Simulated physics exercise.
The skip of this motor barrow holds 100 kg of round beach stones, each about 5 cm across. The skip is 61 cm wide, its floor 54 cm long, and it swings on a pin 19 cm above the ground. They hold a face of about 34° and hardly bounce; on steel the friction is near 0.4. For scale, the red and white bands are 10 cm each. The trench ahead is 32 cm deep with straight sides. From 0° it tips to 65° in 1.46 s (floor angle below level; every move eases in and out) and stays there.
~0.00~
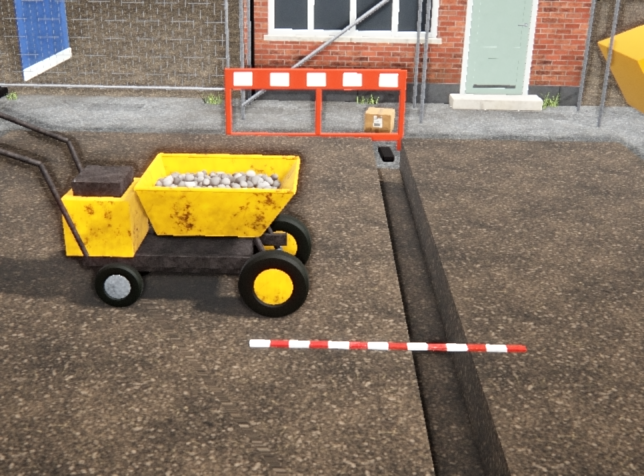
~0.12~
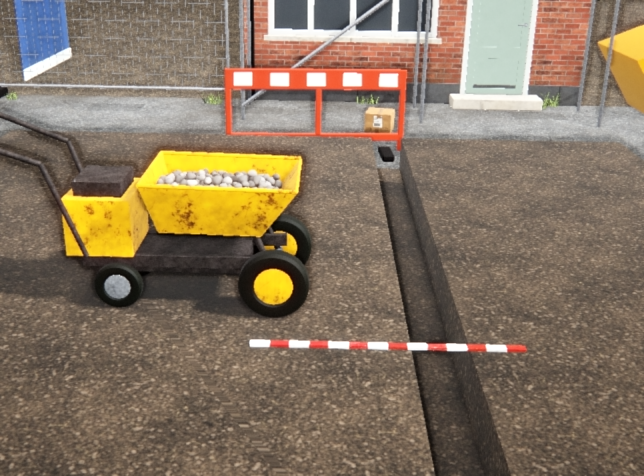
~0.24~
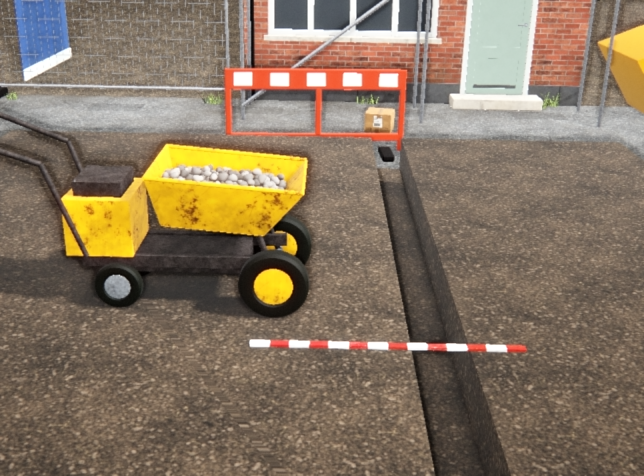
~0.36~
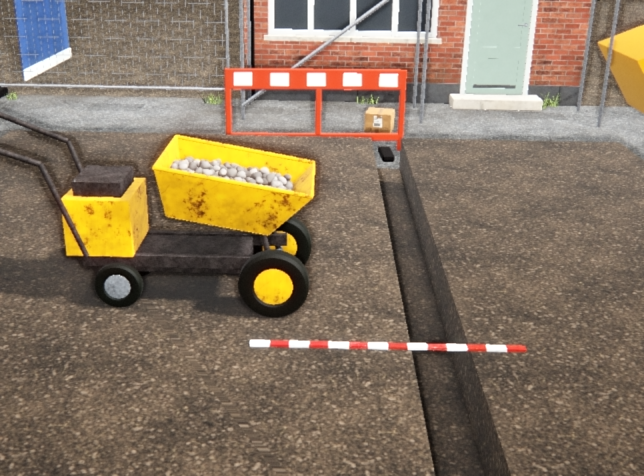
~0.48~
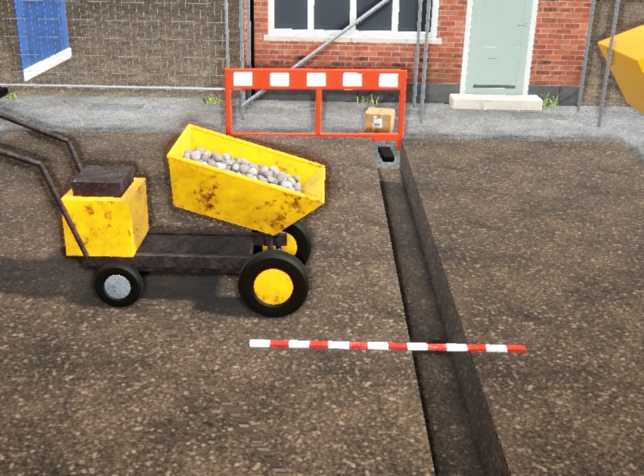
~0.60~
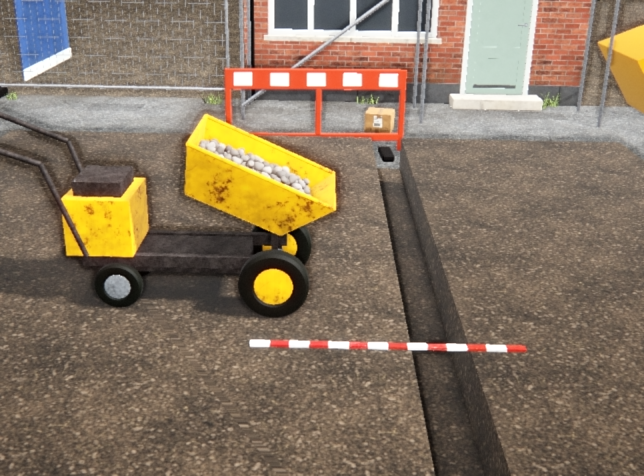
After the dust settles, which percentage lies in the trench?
Roughly 80 per cent ends in the trench.
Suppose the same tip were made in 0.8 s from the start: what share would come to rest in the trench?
In that case some 80 per cent.
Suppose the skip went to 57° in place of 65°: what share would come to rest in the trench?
It would be near 50 per cent.
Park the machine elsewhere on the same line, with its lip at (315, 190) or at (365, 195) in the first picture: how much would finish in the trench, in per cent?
Near 95 per cent from the first place, 40 from the second.
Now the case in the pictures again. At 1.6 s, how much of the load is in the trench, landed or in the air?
About 25 per cent by then.
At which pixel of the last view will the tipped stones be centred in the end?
Their middle is at about (419, 330).
After 1.1 s the floor is at 55°; 100 % in the skip; the foremost stones are at (361, 220).
After 1.6 s the floor is at 65°; 61 % in the skip, 14 % short of the trench, 25 % in the trench; the foremost stones are at (446, 325).
After 1.9 s the floor is at 65°; 32 % in the skip, 13 % short of the trench, 55 % in the trench; the foremost stones are at (450, 332).
After 3.9 s the floor is at 65°; 0 % in the skip, 20 % short of the trench, 80 % in the trench; the foremost stones are at (448, 323).
